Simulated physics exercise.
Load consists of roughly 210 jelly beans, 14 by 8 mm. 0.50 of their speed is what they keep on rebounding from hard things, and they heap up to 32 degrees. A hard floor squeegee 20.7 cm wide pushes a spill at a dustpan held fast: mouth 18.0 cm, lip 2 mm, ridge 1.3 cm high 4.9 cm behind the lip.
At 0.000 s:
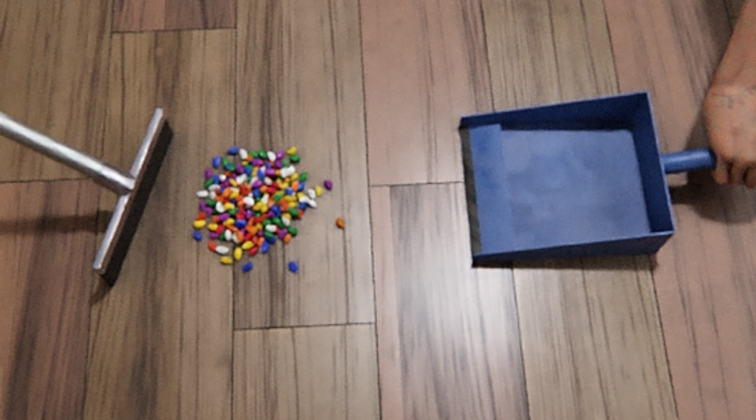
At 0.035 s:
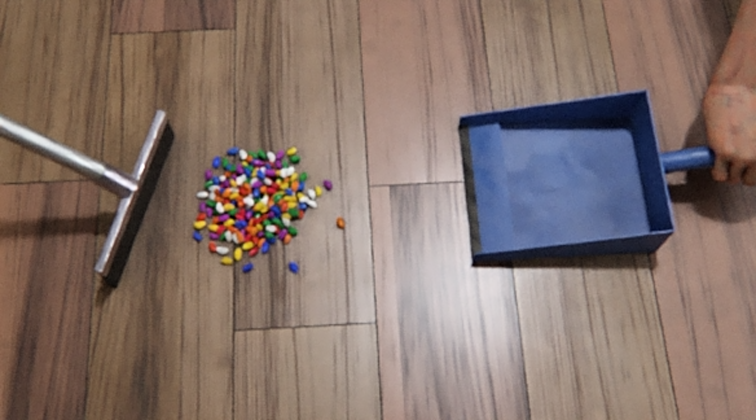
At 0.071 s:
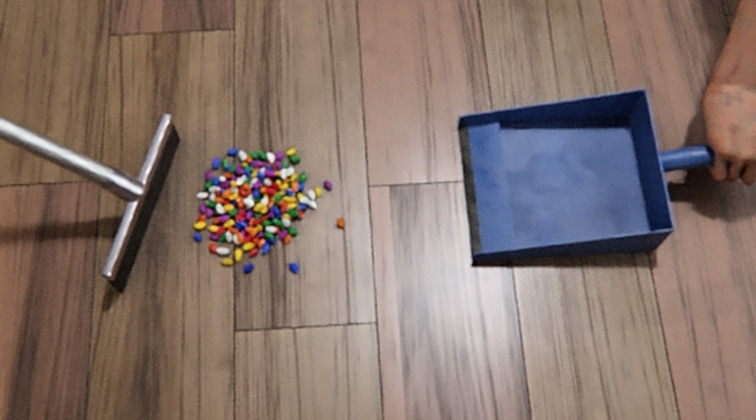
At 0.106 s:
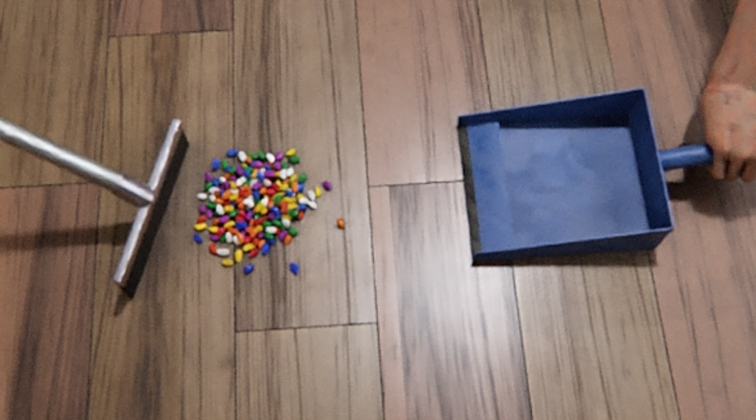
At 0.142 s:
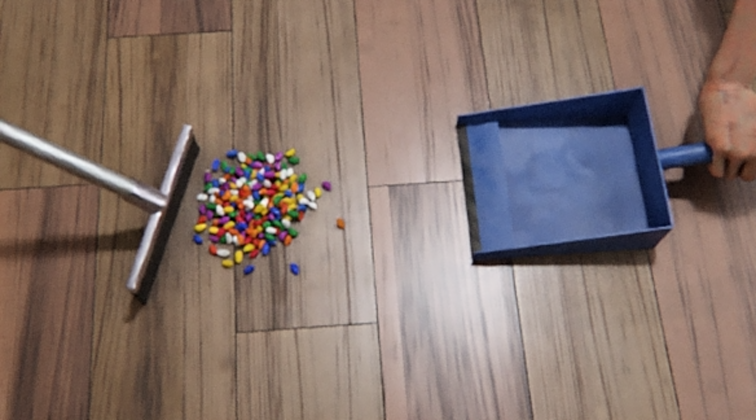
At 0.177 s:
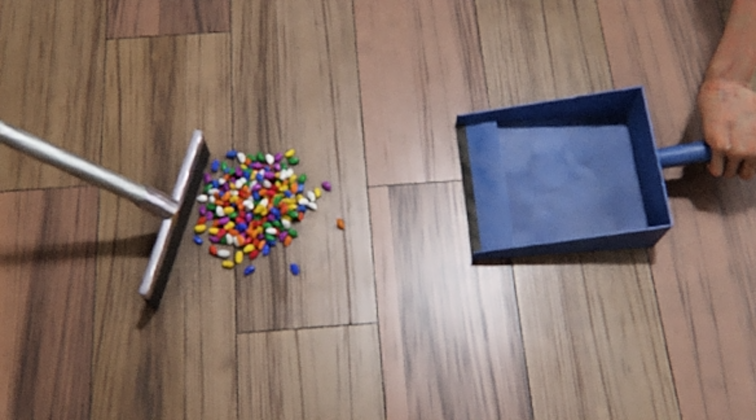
A squeegee slides right to the edge of a colorful jelly bean pile while a hand holds a blue dustpan still.
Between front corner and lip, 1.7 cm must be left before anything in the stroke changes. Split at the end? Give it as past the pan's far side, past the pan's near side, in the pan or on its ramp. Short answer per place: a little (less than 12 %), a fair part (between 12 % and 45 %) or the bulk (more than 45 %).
Past the pan's far side - a little, past the pan's near side - the bulk, in the pan or on its ramp - a little.
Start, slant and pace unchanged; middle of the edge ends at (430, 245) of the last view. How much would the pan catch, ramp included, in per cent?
Some 20 percent.
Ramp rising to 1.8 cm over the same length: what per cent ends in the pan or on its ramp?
Close to 0 per cent then.
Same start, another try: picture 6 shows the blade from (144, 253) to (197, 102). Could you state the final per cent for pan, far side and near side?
You'd see pan at 0, far at 15 and near at 0.
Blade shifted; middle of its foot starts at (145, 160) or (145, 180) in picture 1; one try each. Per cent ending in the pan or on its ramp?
Roughly 10 % and 10 %.
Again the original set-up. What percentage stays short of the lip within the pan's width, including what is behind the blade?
Roughly 45 percent.
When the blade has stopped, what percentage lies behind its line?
Around 40 in a hundred.
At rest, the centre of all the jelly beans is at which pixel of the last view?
Approximately (460, 283) in the last picture.
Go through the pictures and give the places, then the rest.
In the first frame, blade from (100, 269) to (161, 116), moved 0.0 cm, 0 of the pieces shifted so far; middle of the pieces at (257, 200); pan at (571, 187).
In the second frame, blade from (102, 271) to (162, 118), moved 0.3 cm, 0 of the pieces shifted so far; middle of the pieces at (257, 200).
In the third frame, blade from (109, 275) to (168, 121), moved 1.1 cm, 0 of the pieces shifted so far; middle of the pieces at (257, 201).
In the fourth frame, blade from (120, 281) to (178, 127), moved 2.4 cm, 0 of the pieces shifted so far; middle of the pieces at (257, 202).
In the fifth frame, blade from (133, 288) to (189, 132), moved 4.0 cm, 0 of the pieces shifted so far; middle of the pieces at (257, 202).
In the sixth frame, blade from (146, 294) to (200, 138), moved 5.5 cm, 0 of the pieces shifted so far; middle of the pieces at (257, 203); pan at (568, 183). The blade's pace is about 0.43 m/s, heading 27 degrees towards the viewer's side.
Then, at 0.55 s, middle of the blade 20 cm from the lip; 0 % over the lip, far side 0 %, near side 20 %.
After 0.79 s, middle of the blade 11 cm from the lip; 0 % over the lip, far side 0 %, near side 45 %.
After 1.15 s, middle of the blade 5 cm from the lip; 0 % over the lip, far side 0 %, near side 55 %.
In the end, at 2.5 s, far side 0 %, near side 55 %, pan 0 %, in front of the lip or behind the blade 45 %.
